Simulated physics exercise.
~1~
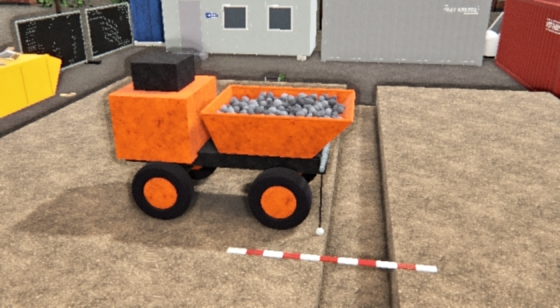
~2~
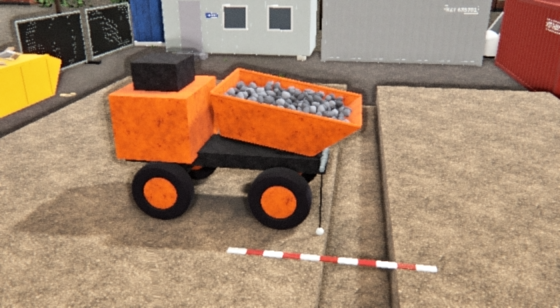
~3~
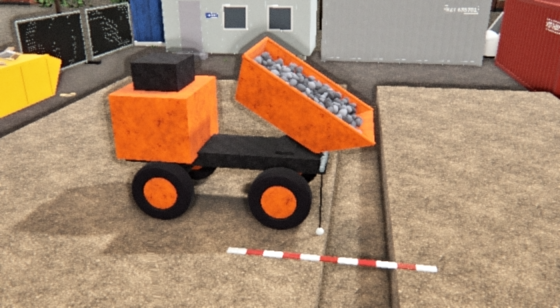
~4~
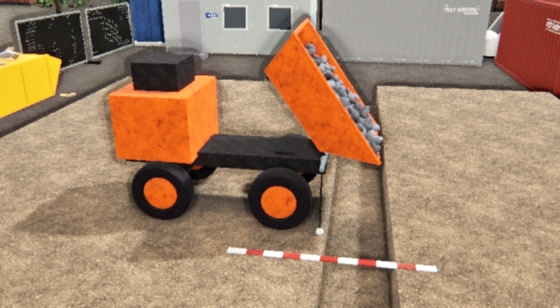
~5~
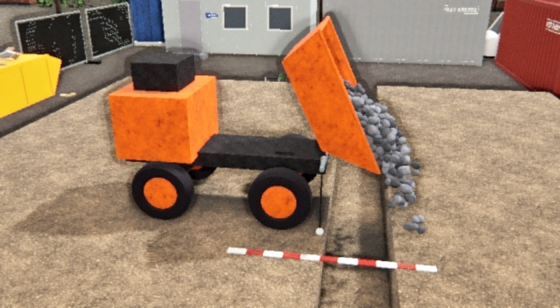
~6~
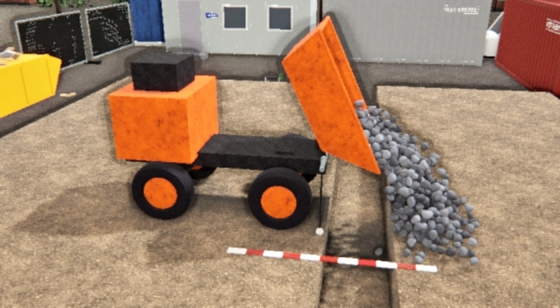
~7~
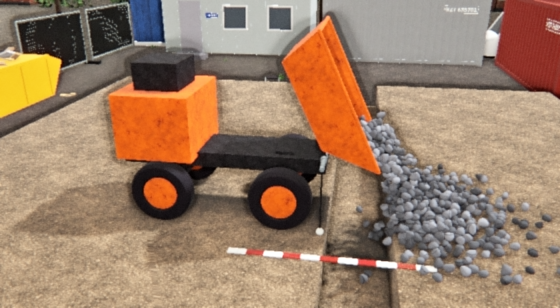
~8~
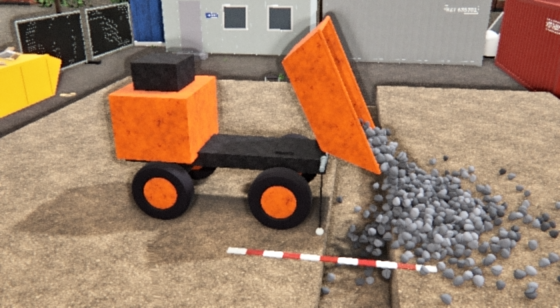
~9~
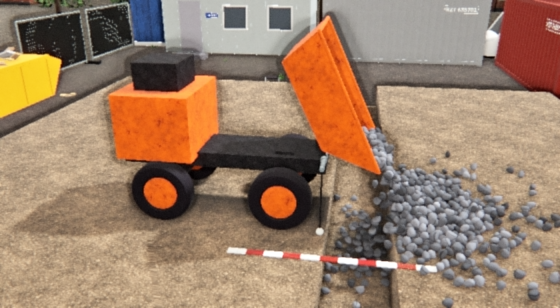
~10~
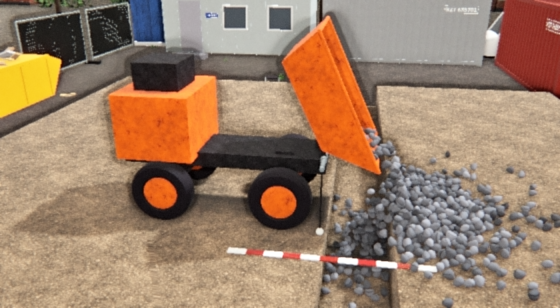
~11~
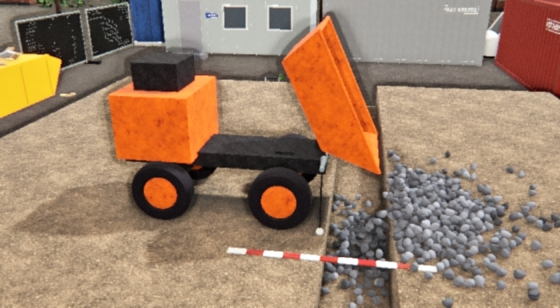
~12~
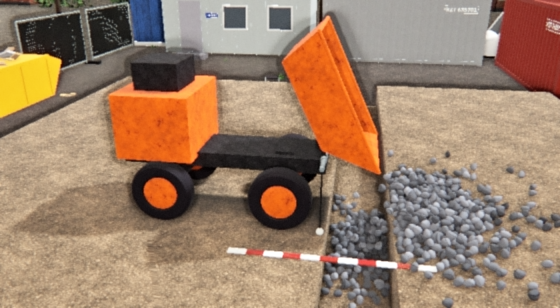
An orange site dumper tipped its skip steeply forward and grey cobbles slid out to the right, most tumbling past the trench and scattering over the ground beyond, while a smaller share dropped into the trench, leaving the raised skip empty.
